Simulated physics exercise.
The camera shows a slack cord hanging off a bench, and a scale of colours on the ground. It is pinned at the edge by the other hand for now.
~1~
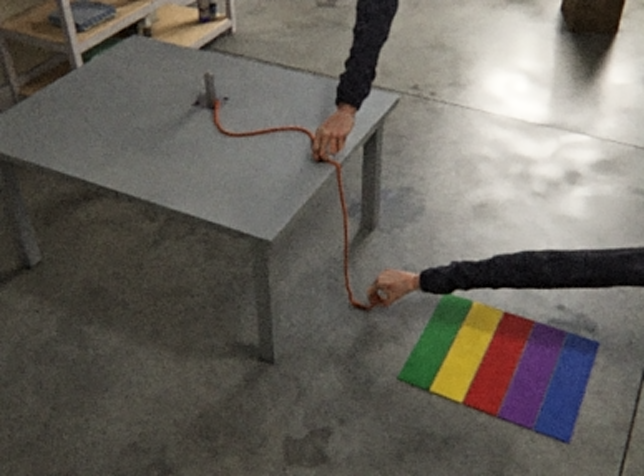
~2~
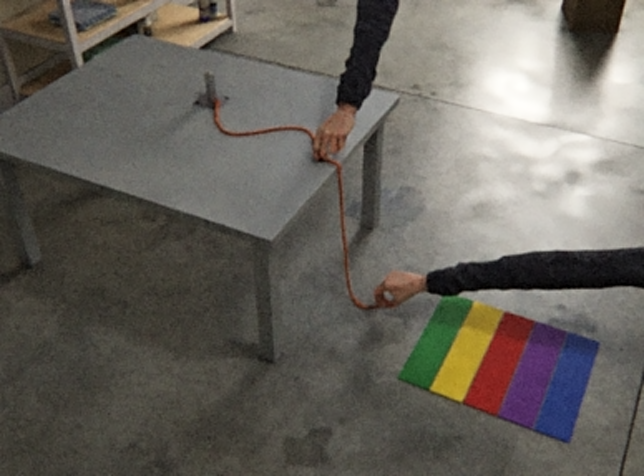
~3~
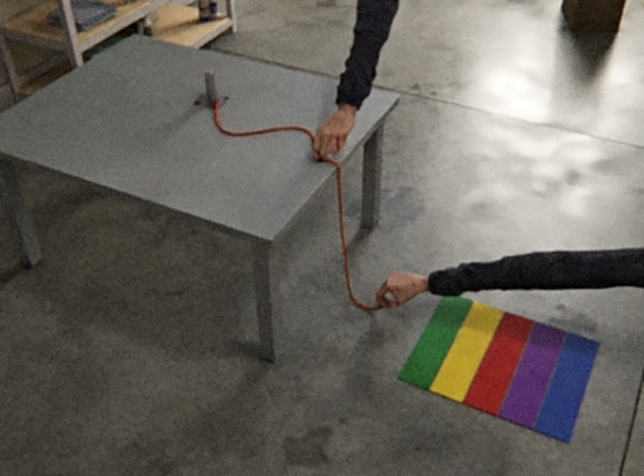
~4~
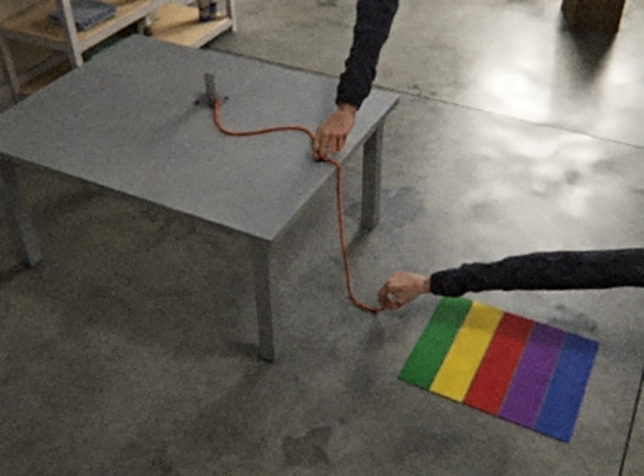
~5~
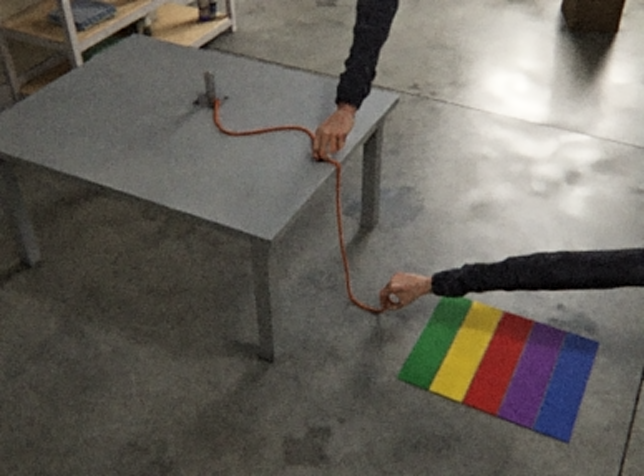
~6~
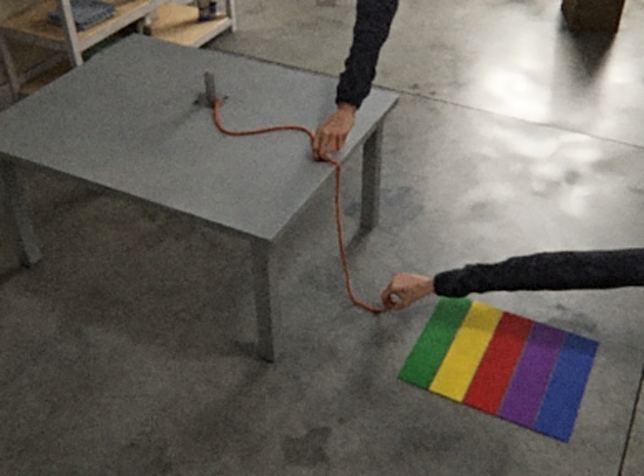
One hand pinning a slack orange cord at a grey table's edge while another shifts its end slightly right near coloured stripes.
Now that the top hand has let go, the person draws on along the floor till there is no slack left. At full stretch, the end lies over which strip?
Over the purple strip.
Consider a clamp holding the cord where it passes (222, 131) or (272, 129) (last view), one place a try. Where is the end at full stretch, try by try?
First try close to (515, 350), second close to (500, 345).
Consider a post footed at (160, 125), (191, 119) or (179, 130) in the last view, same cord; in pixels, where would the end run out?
Try by try, about (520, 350), (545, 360) and (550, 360).
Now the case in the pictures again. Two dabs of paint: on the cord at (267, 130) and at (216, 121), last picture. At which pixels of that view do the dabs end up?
(294, 137) for the first, (245, 114) for the second.
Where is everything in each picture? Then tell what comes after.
In the first frame, end (377, 303); green (421, 367); yellow (454, 379); red (487, 391); purple (522, 404); blue (558, 417).
In the second frame, end (383, 305); cord through (218, 118) (259, 132) (314, 139) (340, 178) (344, 238) (350, 289).
In the third frame, end (385, 305).
In the fourth frame, end (387, 306); cord through (218, 117) (259, 132) (314, 139) (338, 178) (342, 237) (349, 289).
In the fifth frame, end (388, 306).
In the sixth frame, end (390, 307); cord through (217, 117) (258, 132) (314, 139) (338, 178) (340, 237) (348, 288).
Soon after, end near (479, 337); over yellow.
Then, end near (517, 350); over red.
At full stretch, end near (540, 358); over purple. It gets as far as the purple strip.
